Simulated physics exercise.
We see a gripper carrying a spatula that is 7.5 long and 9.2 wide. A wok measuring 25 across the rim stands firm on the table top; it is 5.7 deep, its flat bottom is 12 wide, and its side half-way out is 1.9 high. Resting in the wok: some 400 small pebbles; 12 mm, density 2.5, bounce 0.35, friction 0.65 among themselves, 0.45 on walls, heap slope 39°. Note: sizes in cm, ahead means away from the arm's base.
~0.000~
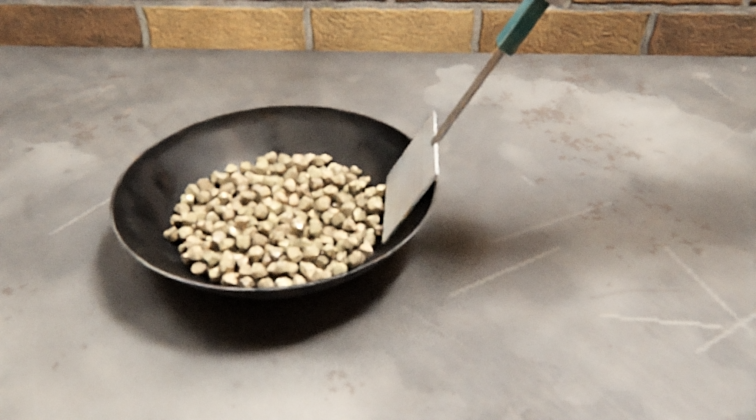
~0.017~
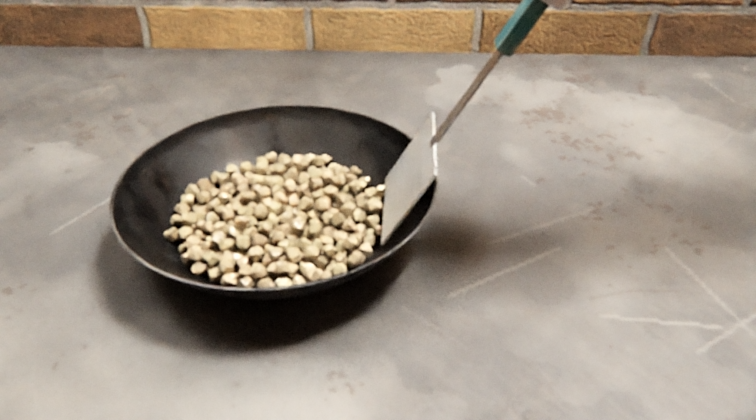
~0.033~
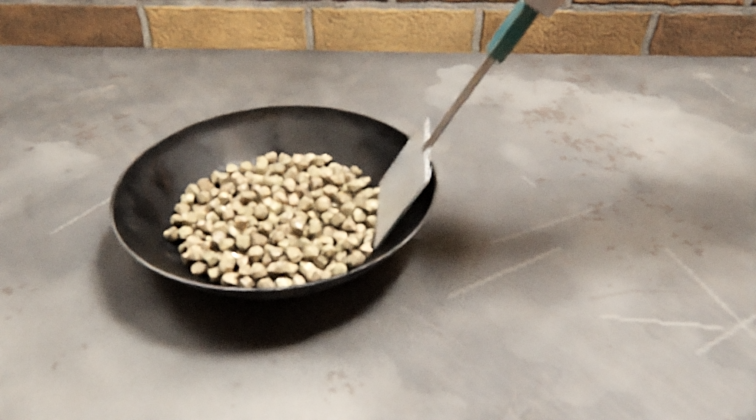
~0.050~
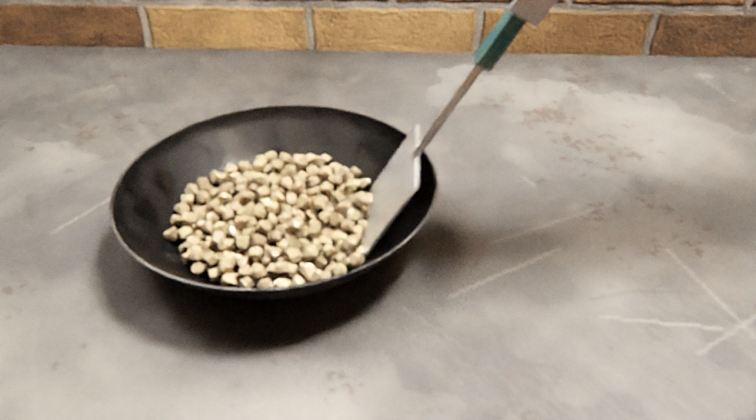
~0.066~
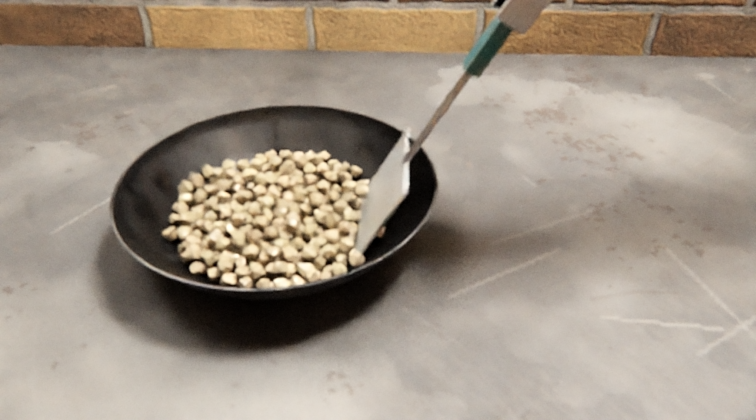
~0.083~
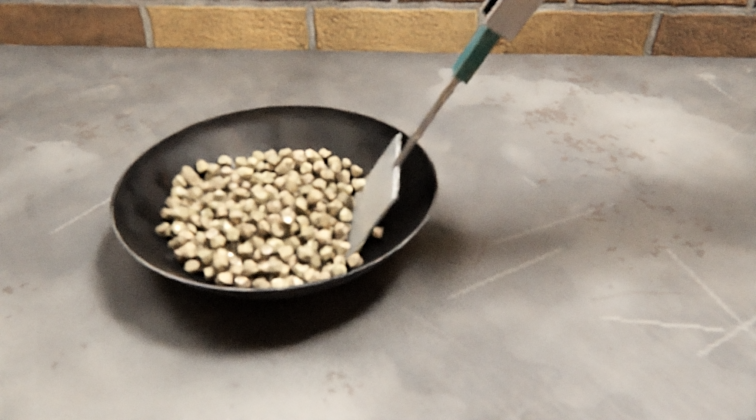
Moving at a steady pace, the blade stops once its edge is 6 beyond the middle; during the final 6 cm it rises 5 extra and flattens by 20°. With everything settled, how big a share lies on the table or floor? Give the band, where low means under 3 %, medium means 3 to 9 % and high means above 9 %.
Band: Medium.
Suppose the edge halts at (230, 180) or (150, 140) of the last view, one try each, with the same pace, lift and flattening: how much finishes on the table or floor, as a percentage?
Close to 0 and close to 45 per cent, respectively.
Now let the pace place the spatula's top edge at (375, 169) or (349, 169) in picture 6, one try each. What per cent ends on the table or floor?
That comes to about 15 and about 25 percent, in that order.
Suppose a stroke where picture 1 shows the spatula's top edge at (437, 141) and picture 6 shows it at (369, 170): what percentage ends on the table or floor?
15 per cent.
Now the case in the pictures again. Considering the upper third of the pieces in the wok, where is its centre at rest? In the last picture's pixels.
Somewhere around (174, 188) in the last picture.
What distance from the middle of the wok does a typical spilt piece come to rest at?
Close to 18 cm from the centre.
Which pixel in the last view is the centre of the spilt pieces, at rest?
Near pixel (99, 221).
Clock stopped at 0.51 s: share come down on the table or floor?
Roughly 4 percent.
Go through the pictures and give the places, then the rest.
In the first frame, spatula top edge at (436, 140), sloping 60°; upper third of the load around (280, 208), from x 170 to 380, top at y 160; 395 in the wok.
In the second frame, spatula top edge at (435, 141), sloping 60°; upper third of the load around (280, 208), from x 170 to 380, top at y 160.
In the third frame, spatula top edge at (427, 146), sloping 60°; upper third of the load around (281, 209), from x 170 to 380, top at y 160.
In the fourth frame, spatula top edge at (417, 153), sloping 60°; upper third of the load around (278, 204), from x 170 to 380, top at y 155.
In the fifth frame, spatula top edge at (407, 159), sloping 60°; upper third of the load around (274, 203), from x 170 to 380, top at y 155.
In the sixth frame, spatula top edge at (397, 163), sloping 60°; upper third of the load around (263, 203), from x 165 to 380, top at y 155; 395 in the wok.
By 0.17 s, sloping 60°, highest piece 6 above the table; 395 in the wok.
By 0.27 s, sloping 50°, highest piece 8 above the table; 392 in the wok, 3 on the blade or in flight.
By 0.51 s, sloping 40°, highest piece 8 above the table; 378 in the wok, 14 on the table or floor, 3 on the blade or in flight.
By 1.56 s, sloping 40°, highest piece 8 above the table; 377 in the wok, 18 on the table or floor.
Final count, 377 in the wok, 18 on the table or floor. That is 5 % on the table or floor.
